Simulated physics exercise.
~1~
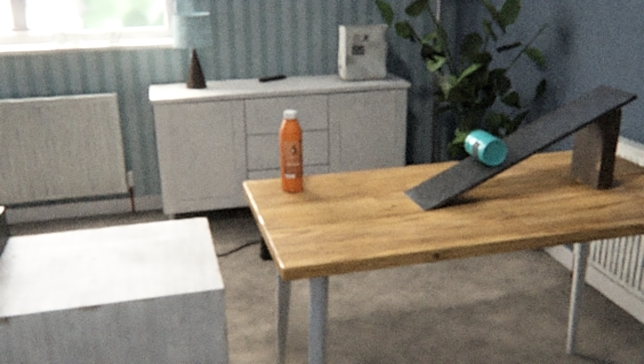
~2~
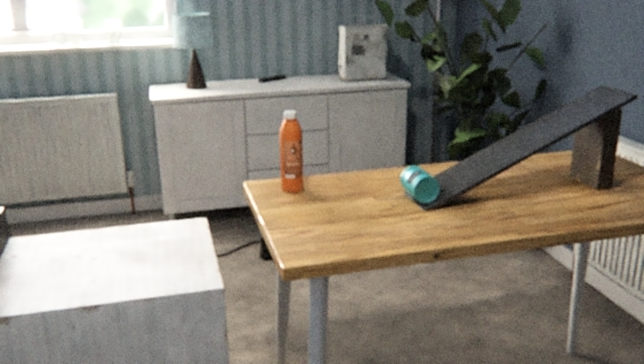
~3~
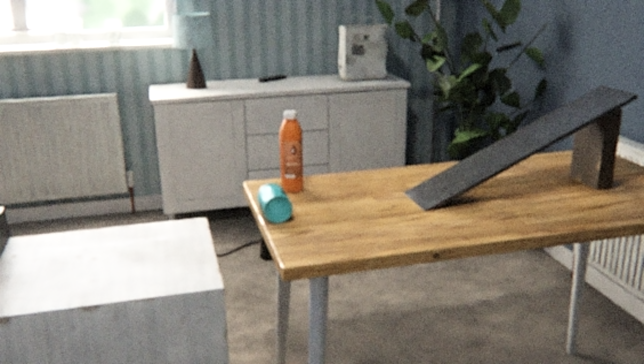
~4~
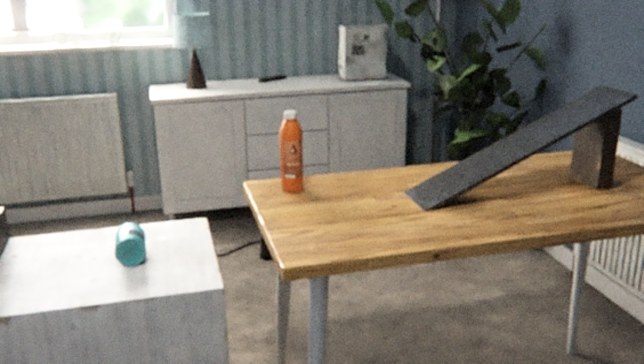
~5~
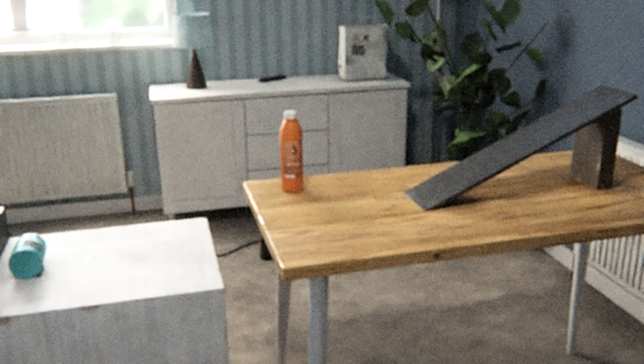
A turquoise jar lies on its side partway down a dark ramp on a wooden table, in a room seen from a fixed, slightly raised viewpoint. An orange bottle stands near the table's left end, with a lower white top across a gap to the left and a pale sideboard and leafy plant behind. The jar rolls down the ramp and onto the tabletop, then travels left past the bottle to the edge. It clears the gap, reaches the white top and continues left, ending near its far side, while the bottle stays upright in place.
